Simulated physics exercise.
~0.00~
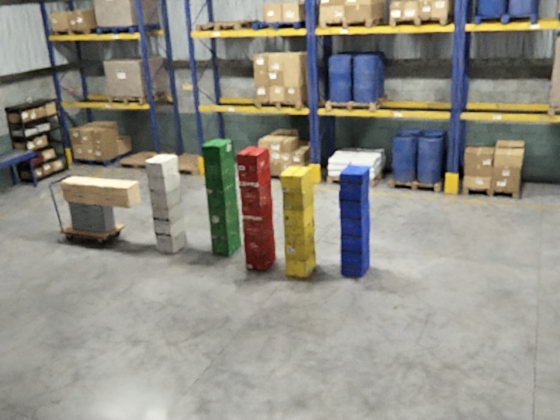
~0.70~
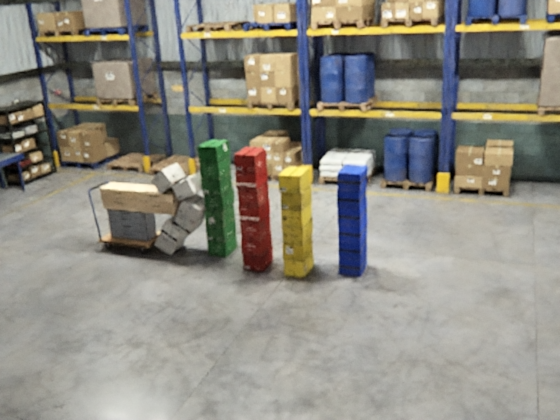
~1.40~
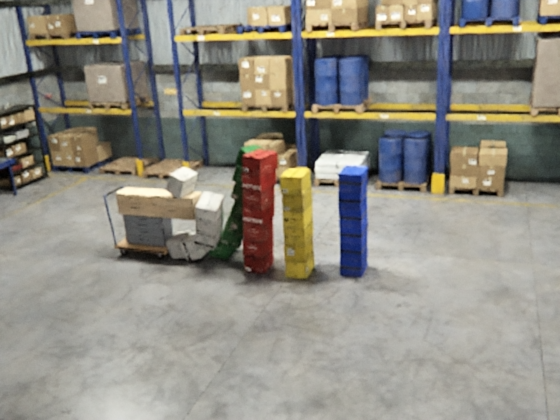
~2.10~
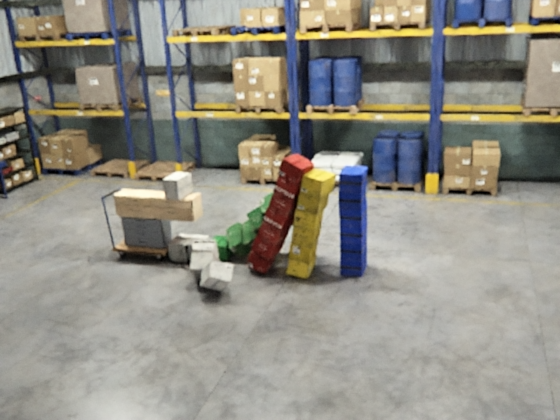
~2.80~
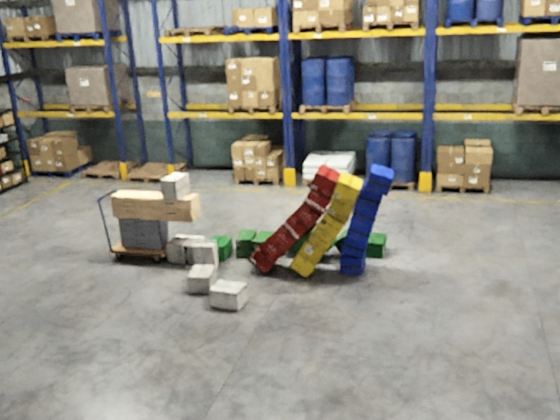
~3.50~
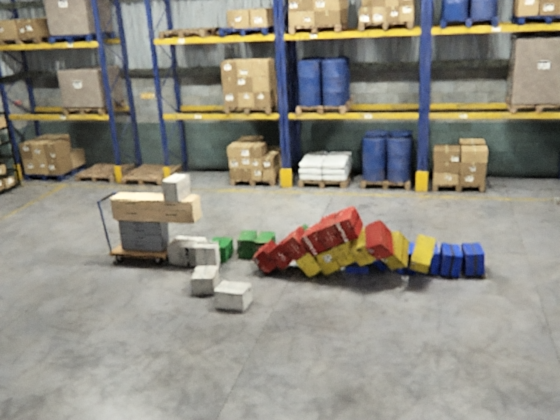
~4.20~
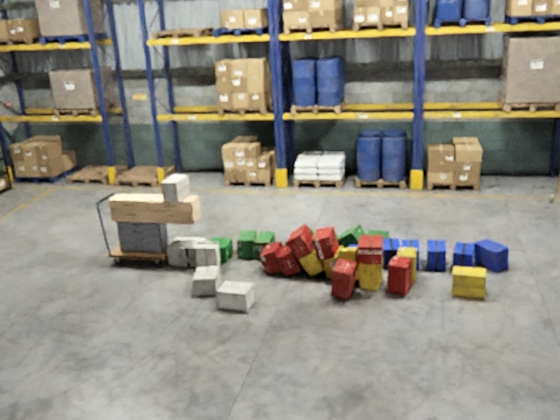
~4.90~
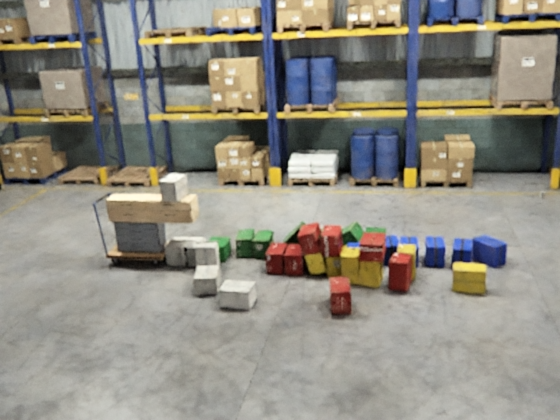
Five tall stacks of boxes, pale grey, green, red, yellow and blue from left to right, stand on the concrete floor of a warehouse, seen from slightly above with loaded racks behind. A trolley carrying pale brown boards over a grey load rolls in from the left with nobody holding it and knocks into the pale stack, which buckles and breaks apart. The green stack topples to the right behind the red one. Red, yellow and blue then lean and collapse rightward in turn. Boxes tumble and settle scattered across the floor, while the trolley stands still with one pale box on top.
